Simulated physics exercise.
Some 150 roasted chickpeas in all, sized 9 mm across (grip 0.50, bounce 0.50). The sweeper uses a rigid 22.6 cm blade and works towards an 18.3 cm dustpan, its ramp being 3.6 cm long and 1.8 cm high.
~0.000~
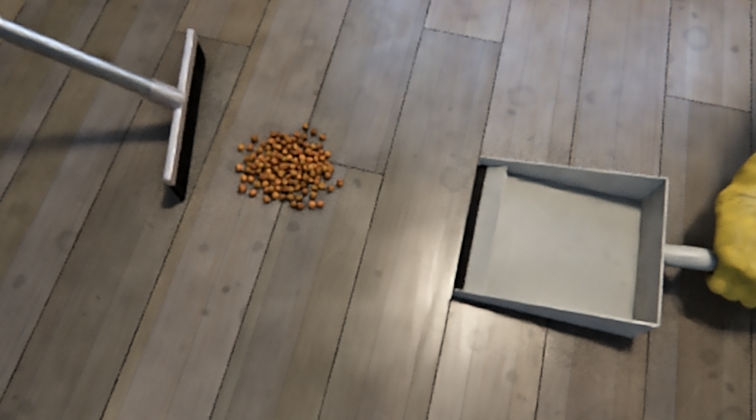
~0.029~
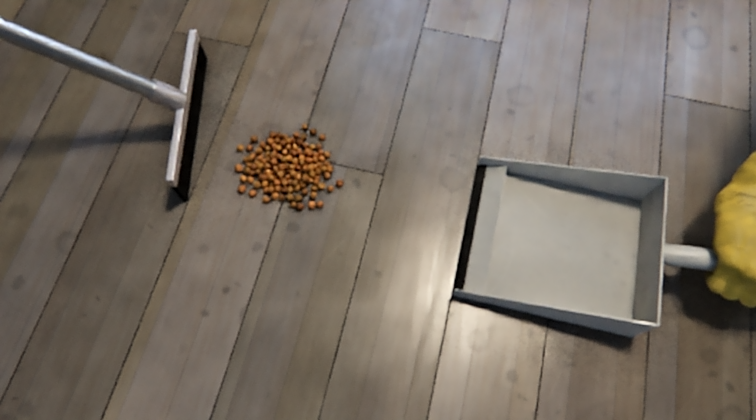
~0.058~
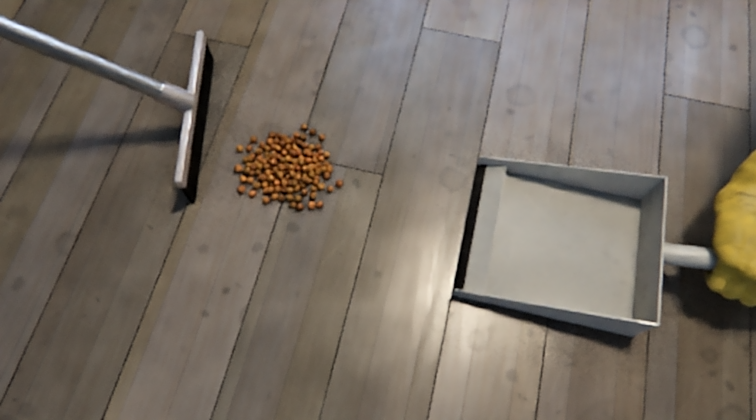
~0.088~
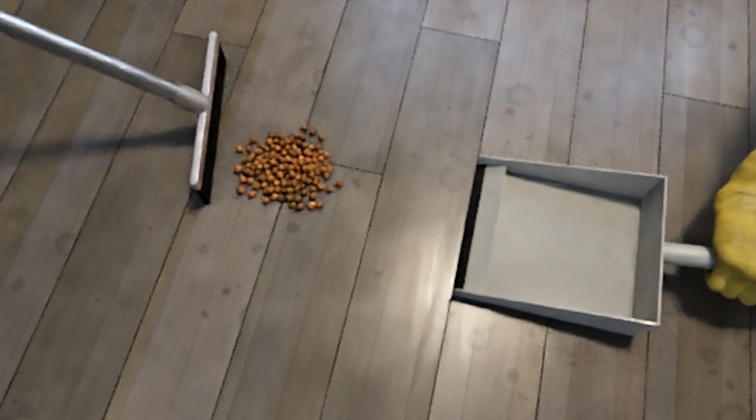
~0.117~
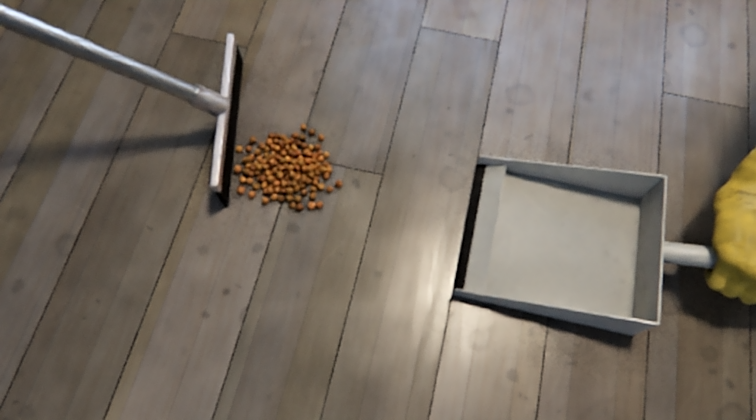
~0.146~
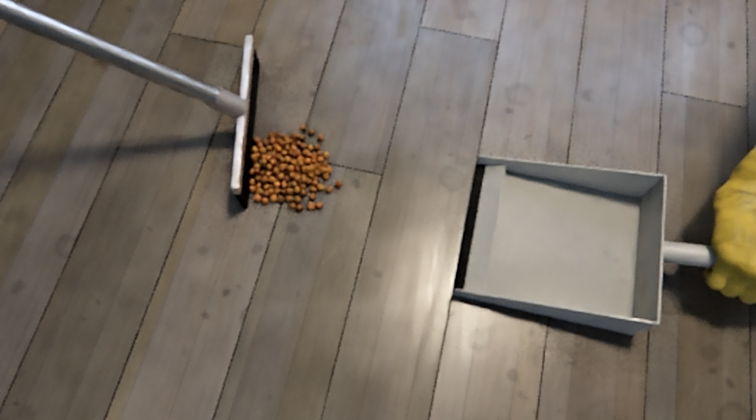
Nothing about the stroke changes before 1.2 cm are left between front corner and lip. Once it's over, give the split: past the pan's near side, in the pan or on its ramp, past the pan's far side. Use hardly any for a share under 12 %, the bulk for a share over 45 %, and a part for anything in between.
Past the pan's near side: Hardly any, in the pan or on its ramp: A part, past the pan's far side: A part.
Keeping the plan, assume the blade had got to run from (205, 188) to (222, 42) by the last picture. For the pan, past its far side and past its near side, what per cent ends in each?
You'd see pan at 20, far at 35 and near at 0.
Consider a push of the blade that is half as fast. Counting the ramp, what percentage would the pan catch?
Then around 20 per cent.
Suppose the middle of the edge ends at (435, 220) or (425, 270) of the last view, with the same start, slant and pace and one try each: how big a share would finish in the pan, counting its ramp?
The two tries give about 15 and 5 percent.
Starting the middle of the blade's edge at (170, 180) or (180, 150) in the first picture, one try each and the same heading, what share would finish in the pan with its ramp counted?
Roughly 10 % and 20 %.
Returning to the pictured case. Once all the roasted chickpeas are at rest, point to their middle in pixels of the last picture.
Roughly pixel (481, 177).
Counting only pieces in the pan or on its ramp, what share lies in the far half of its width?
Something like 80 per cent of the catch.
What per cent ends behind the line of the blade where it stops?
Estimate: About 10 %.
After 0.31 s, middle of the blade 17 cm from the lip; 0 % over the lip, far side 20 %, near side 0 %.
After 0.42 s, middle of the blade 7 cm from the lip; 0 % over the lip, far side 35 %, near side 0 %.
After 0.66 s, middle of the blade 4 cm from the lip; 25 % over the lip, far side 40 %, near side 5 %.
By 1.1 s all is still; near side 5 %, pan 20 %, far side 40 %, in front of the lip or behind the blade 35 %.
